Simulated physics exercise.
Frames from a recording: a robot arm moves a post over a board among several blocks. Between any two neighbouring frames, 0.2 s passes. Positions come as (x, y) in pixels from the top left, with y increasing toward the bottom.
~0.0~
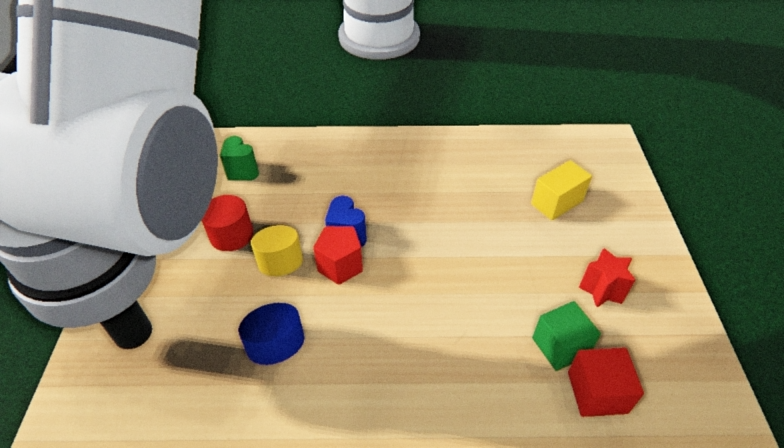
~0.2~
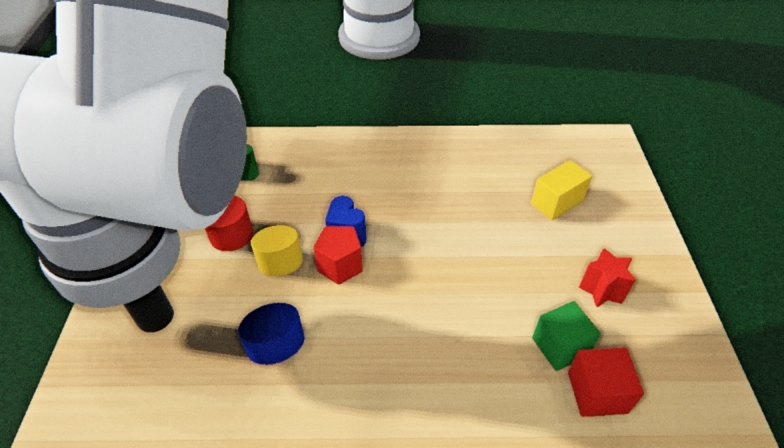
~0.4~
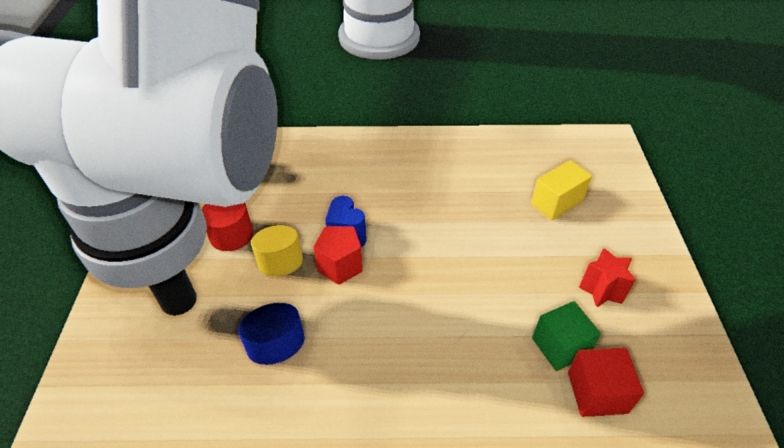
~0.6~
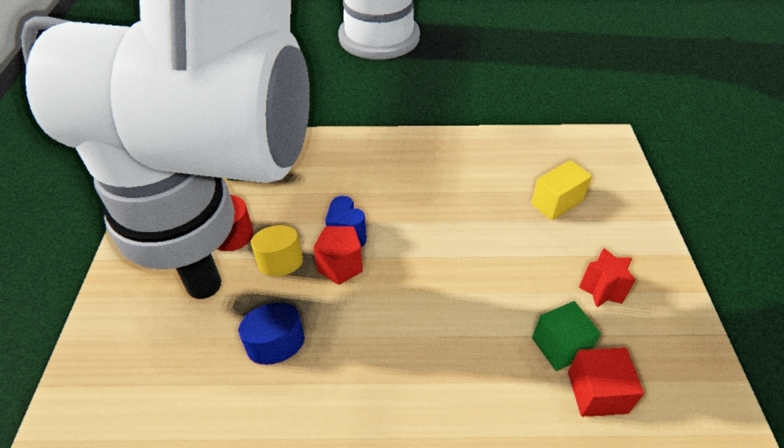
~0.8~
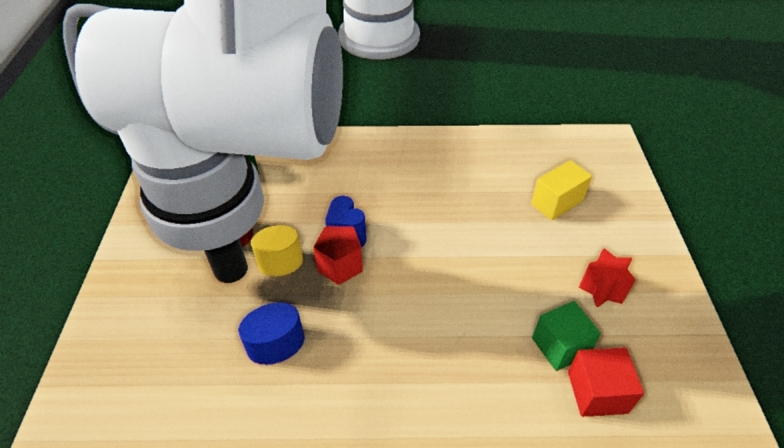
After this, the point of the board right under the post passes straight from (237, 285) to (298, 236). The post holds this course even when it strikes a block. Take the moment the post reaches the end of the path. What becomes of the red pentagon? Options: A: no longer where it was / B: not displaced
A (no longer where it was)
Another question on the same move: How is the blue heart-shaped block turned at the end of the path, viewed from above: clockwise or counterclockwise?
Watching from overhead, you'd notice the blue heart-shaped block rotating counter-clockwise.
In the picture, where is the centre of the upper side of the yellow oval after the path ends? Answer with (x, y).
Its top centre is at about (328, 214).
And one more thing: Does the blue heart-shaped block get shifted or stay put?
Gets moved.
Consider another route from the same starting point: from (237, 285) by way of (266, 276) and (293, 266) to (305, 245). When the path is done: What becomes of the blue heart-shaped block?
In the end it has been moved.
On the path given first. Halfway along, post at (266, 243); yellow oval at (301, 226), turned 25° clockwise.
At the end, post at (295, 221); red cylinder unmoved; yellow oval at (328, 214), turned 65° clockwise; red pentagon at (349, 243), turned 25° clockwise; blue heart-shaped block at (362, 206), turned 30° anticlockwise.
